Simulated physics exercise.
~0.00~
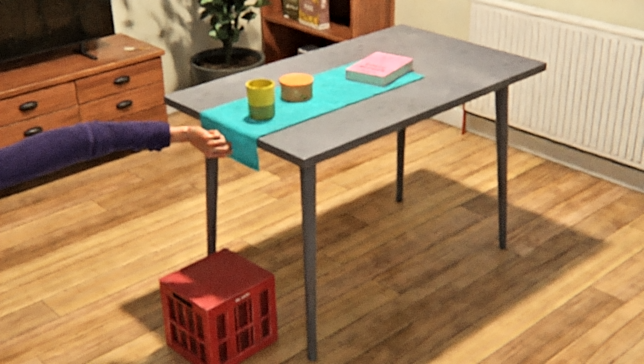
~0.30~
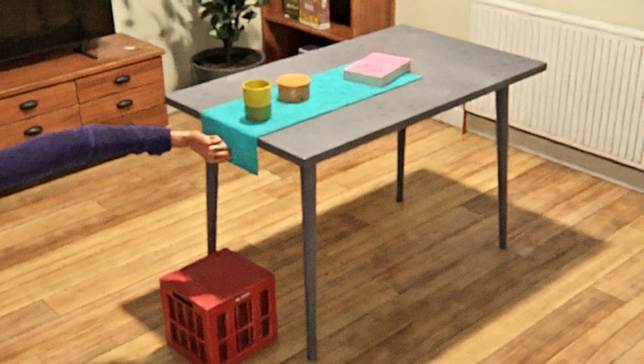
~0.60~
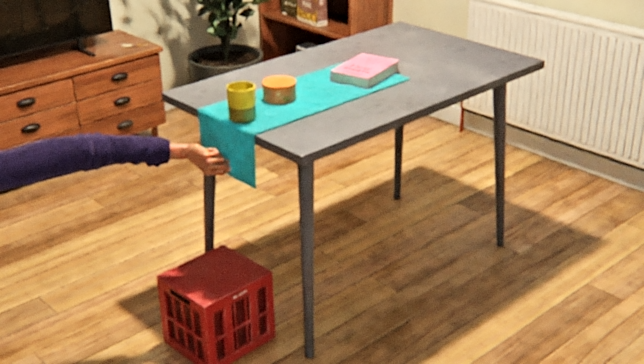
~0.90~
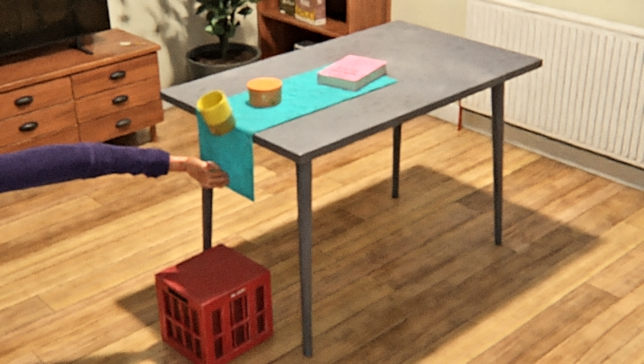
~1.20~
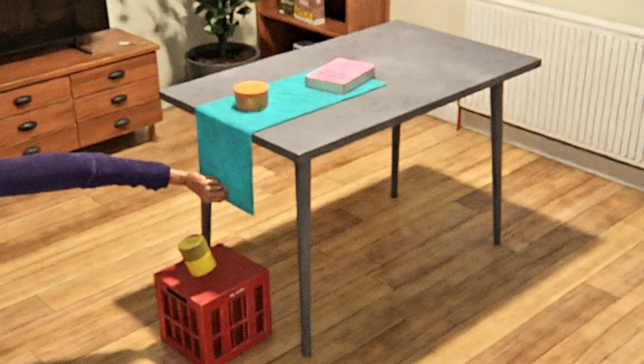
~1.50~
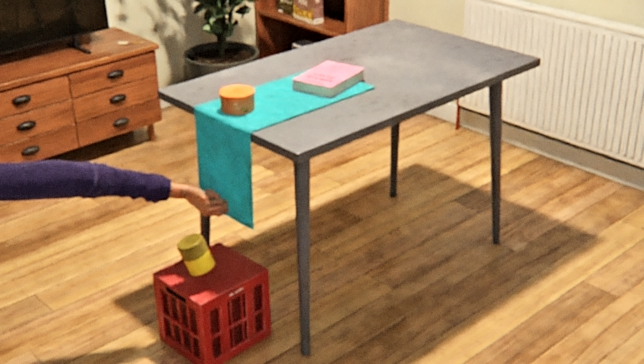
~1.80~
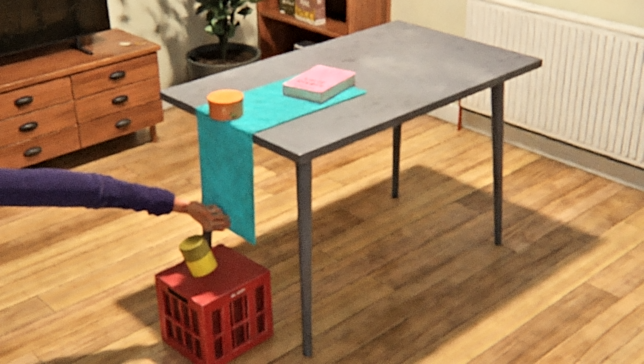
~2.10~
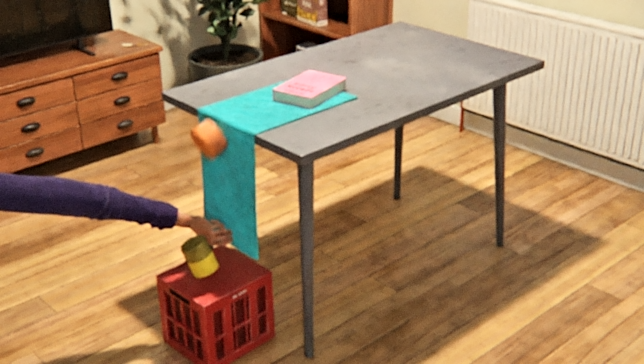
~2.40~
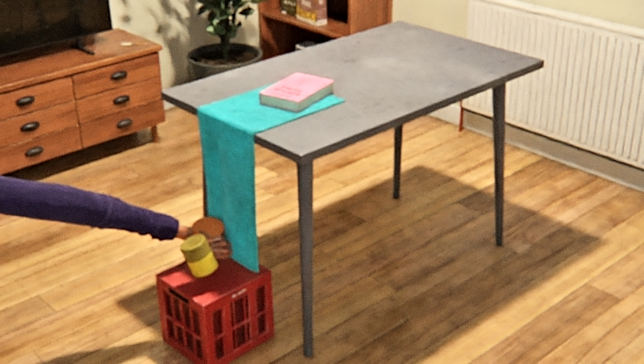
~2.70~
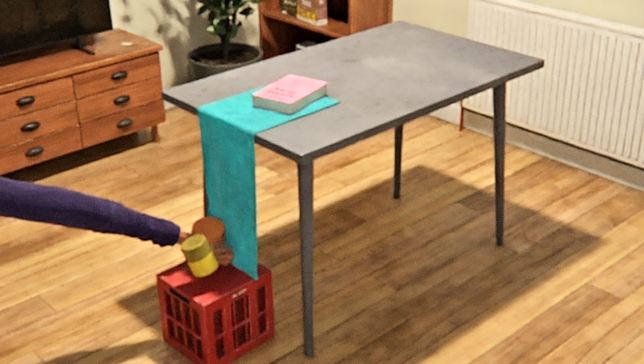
Living room, a hand pulling a turquoise cloth down off a table, yellow mug then orange tub dropping onto a red crate.
